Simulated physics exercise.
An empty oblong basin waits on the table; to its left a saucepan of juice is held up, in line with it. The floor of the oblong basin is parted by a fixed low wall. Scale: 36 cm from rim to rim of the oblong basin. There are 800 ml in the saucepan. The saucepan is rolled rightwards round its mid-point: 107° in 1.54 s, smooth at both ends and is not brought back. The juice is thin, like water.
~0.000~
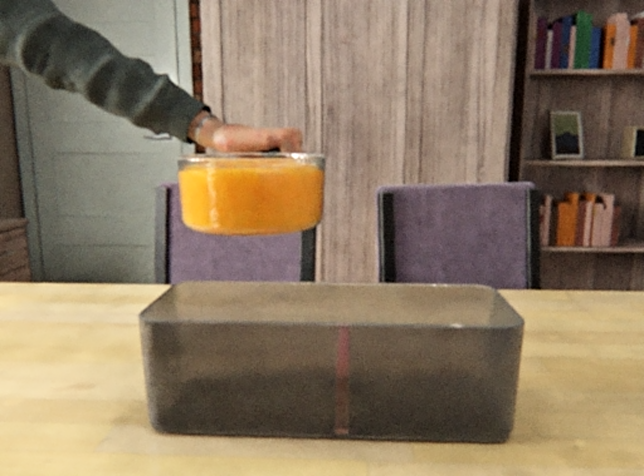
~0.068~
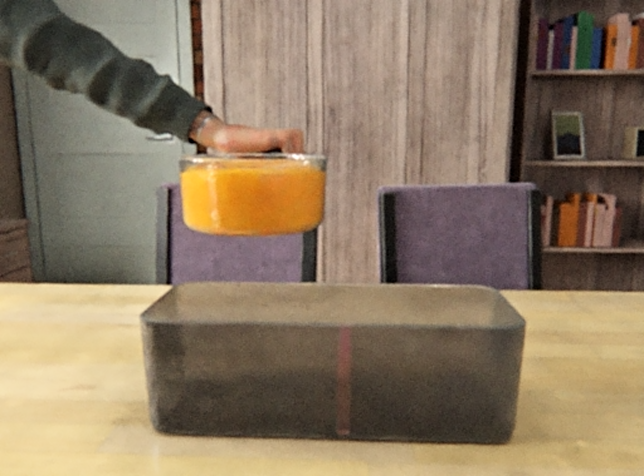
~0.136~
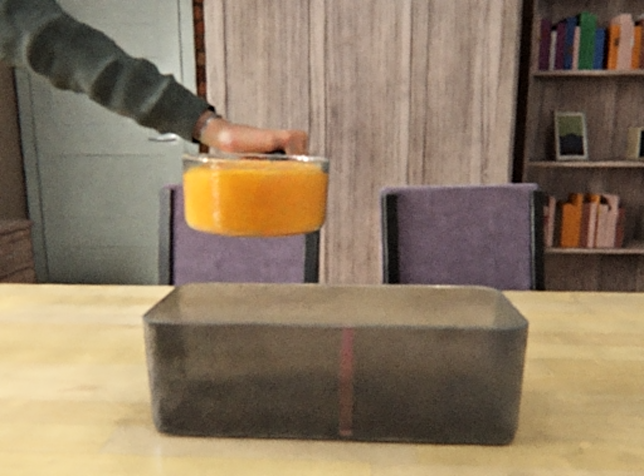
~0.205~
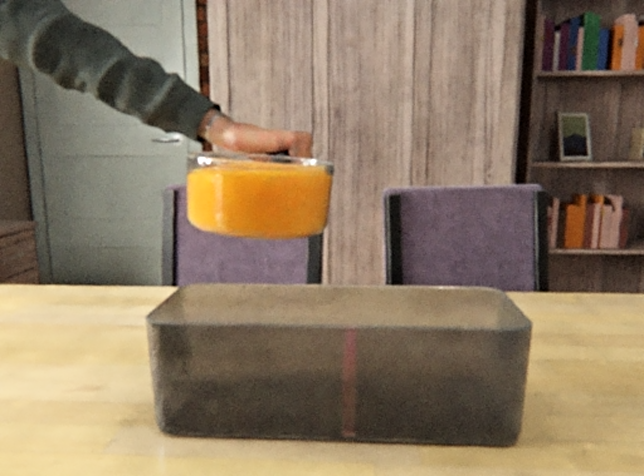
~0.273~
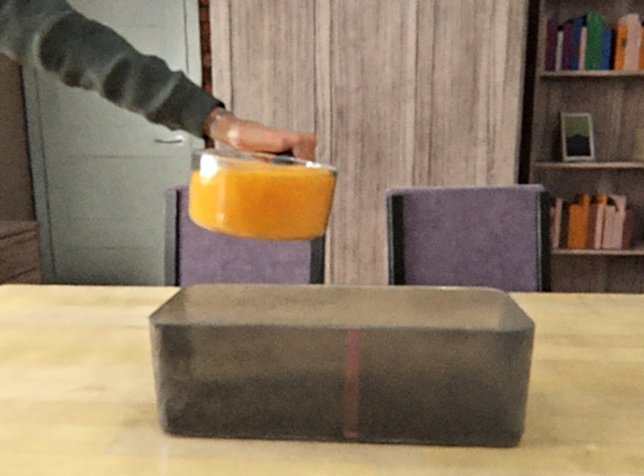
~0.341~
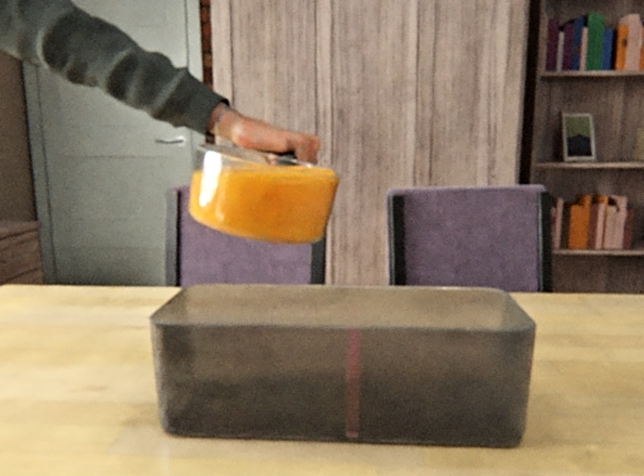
An arm in a dark grey-green sleeve reaches in from the upper left, holding a clear saucepan of orange juice above a wooden table, seen from the front at about table height. An empty grey, see-through oblong basin with a reddish vertical stripe sits below, before two purple chairs, a pale door and bookshelves. The hand slowly tilts the saucepan rightwards while the view drifts very slightly.
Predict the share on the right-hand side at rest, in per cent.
About 81 per cent.
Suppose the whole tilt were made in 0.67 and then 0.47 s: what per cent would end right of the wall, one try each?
In turn about 70 and 60 per cent.
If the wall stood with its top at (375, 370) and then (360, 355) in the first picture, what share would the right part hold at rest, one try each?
In turn about 55 and 75 per cent.
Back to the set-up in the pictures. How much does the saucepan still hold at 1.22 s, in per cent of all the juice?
About 8 per cent.
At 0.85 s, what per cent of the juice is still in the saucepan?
About 46 per cent.
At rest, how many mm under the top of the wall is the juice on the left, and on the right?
Left about 54 mm, right about 26 mm.
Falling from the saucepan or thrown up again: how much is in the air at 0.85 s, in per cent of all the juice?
Some 28 per cent.
By 0.85 s the tilt is 62° and 46 per cent is still to pour, 1 is left of the wall and 25 right of it.
By 1.22 s the tilt is 96° and 8 per cent is still to pour, 7 is left of the wall and 80 right of it.
By 1.62 s the tilt is 107° and 0 per cent is still to pour, 18 is left of the wall and 81 right of it.
By 2.04 s the tilt is 107° and 0 per cent is still to pour, 19 is left of the wall and 81 right of it.
At rest 19 per cent lies left of the wall, 81 right of it and 1 outside.
